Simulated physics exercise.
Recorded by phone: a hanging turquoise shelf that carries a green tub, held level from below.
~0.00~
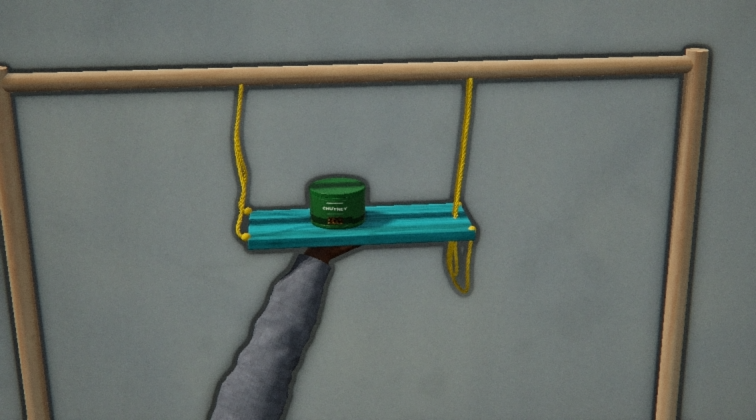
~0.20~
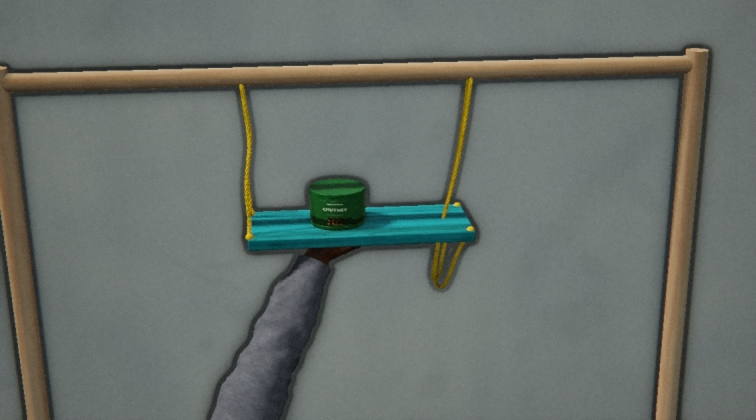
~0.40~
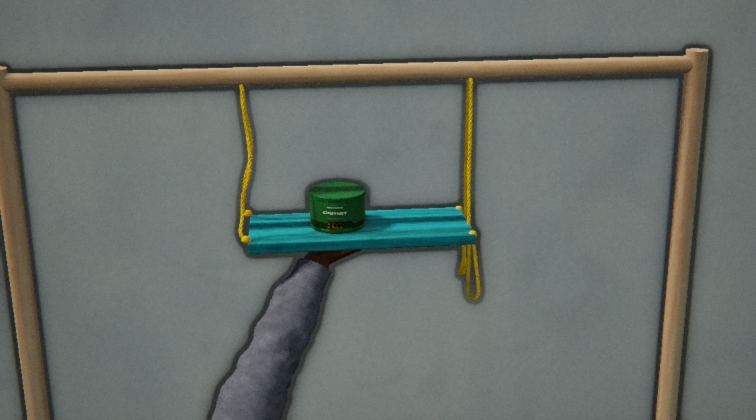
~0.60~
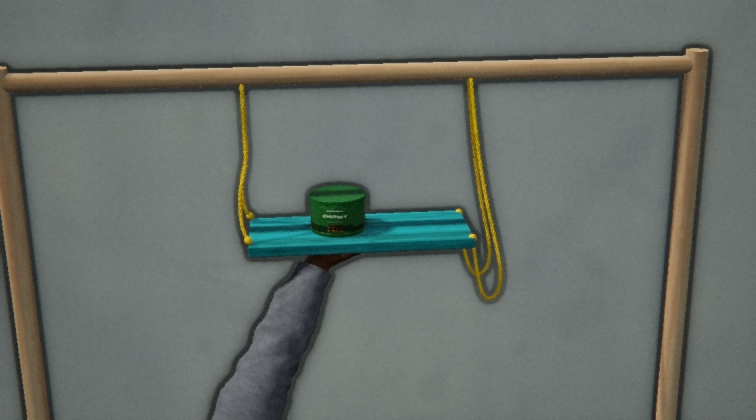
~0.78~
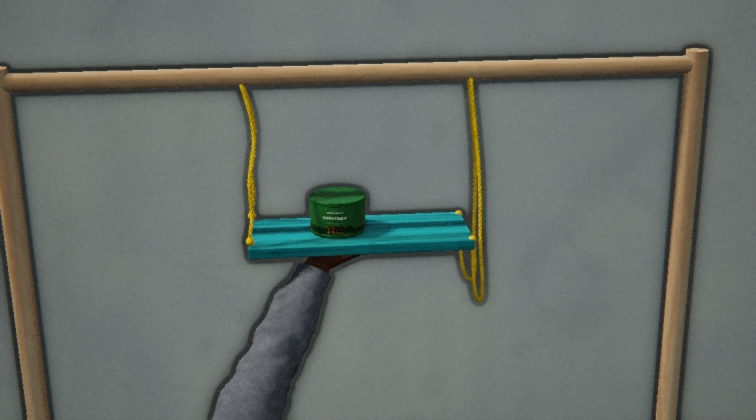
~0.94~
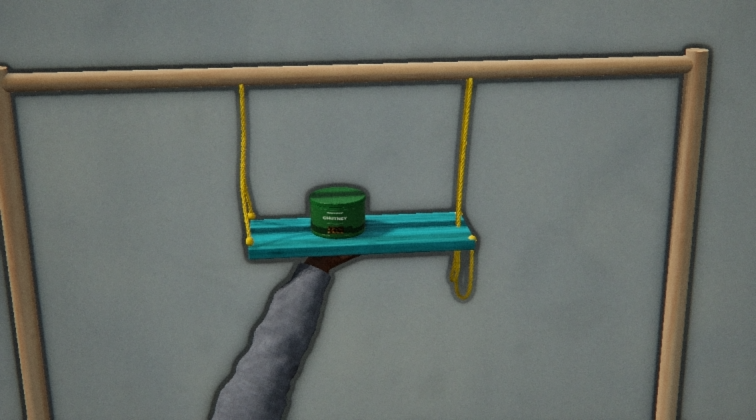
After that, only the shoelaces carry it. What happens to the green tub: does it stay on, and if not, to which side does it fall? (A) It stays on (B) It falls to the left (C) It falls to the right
Answer: C.
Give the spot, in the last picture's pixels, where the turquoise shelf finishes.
Look near (325, 303) in the last picture.
After 1.52 s, board tipped 33° down to the right; tub falling near (515, 392).
After 2.16 s, board tipped 40° down to the right; tub on the floor.
At rest, board tipped 42° down to the right; tub on the floor. The green tub is shed rightwards.
